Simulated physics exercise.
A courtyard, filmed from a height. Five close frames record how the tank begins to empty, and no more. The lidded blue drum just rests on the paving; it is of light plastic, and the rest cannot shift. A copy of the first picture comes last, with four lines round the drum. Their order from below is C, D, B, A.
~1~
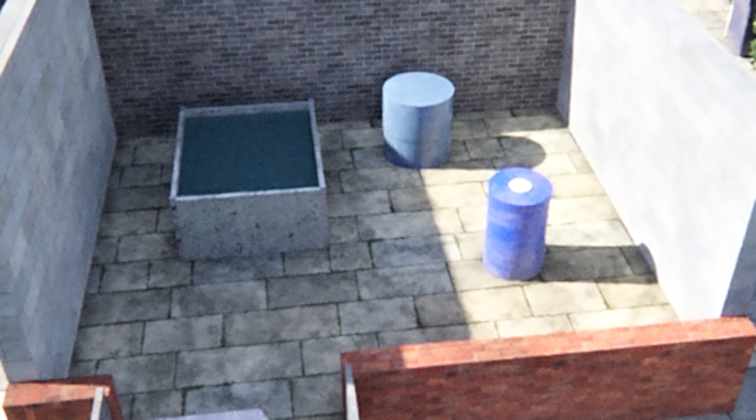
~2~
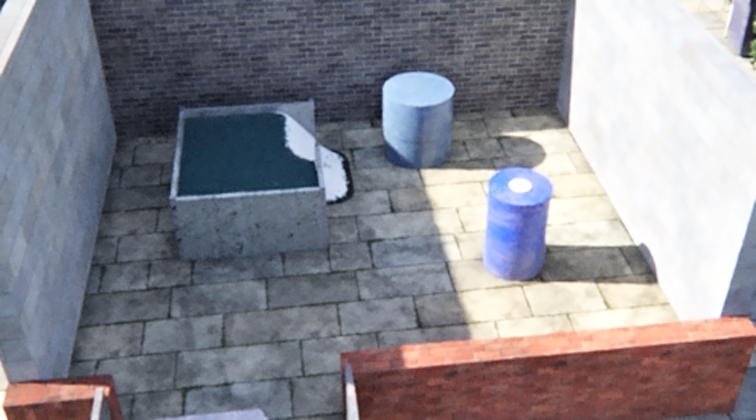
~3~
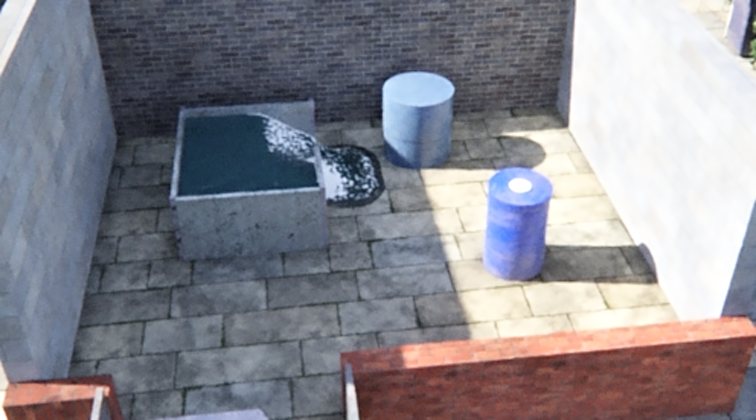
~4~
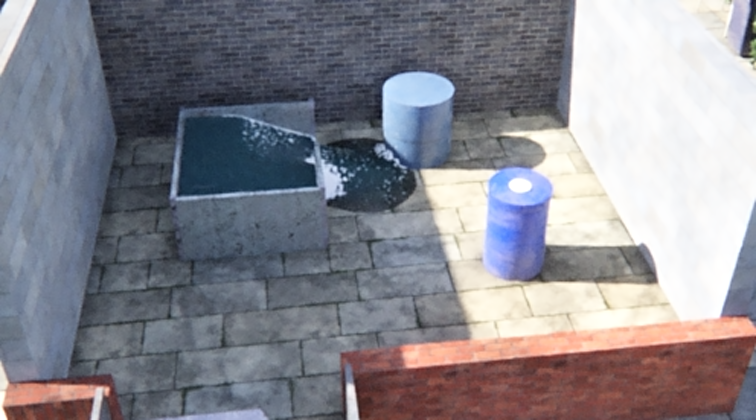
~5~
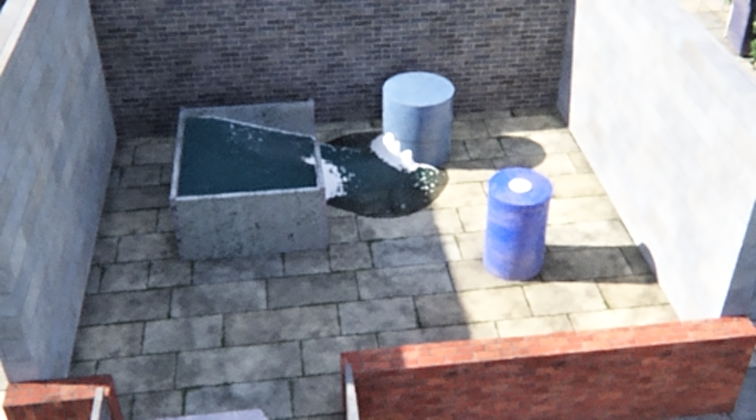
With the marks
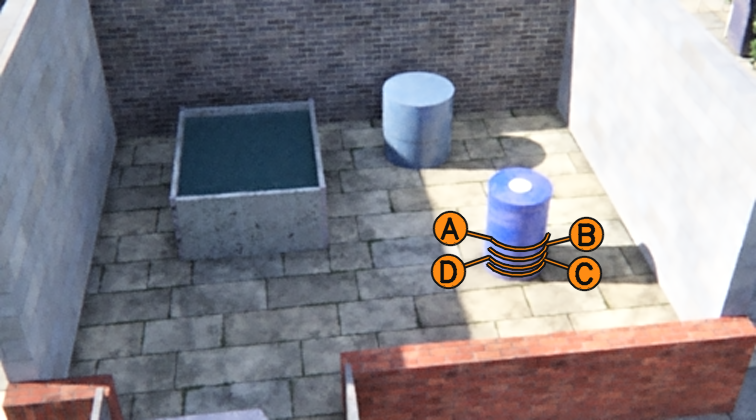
In a walled paved yard, dark water pours from a stone tank and spreads rightward across the ground.
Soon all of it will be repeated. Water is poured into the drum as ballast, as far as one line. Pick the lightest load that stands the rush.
That is level D.
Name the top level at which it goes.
C it is.
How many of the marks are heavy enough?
Three of them.
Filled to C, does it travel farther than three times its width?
No.
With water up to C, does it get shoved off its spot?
Yes, it does.
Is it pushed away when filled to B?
No, not at all.
On the marked copy, A at (524, 249); B at (523, 259); C at (521, 274); D at (522, 268); from the bottom up C, D, B, A.
If A is chosen, it does not move.
If B is chosen, it does not move.
If C is chosen, it is pushed about its own width away.
If D is chosen, it shifts by a finger or two and stays.
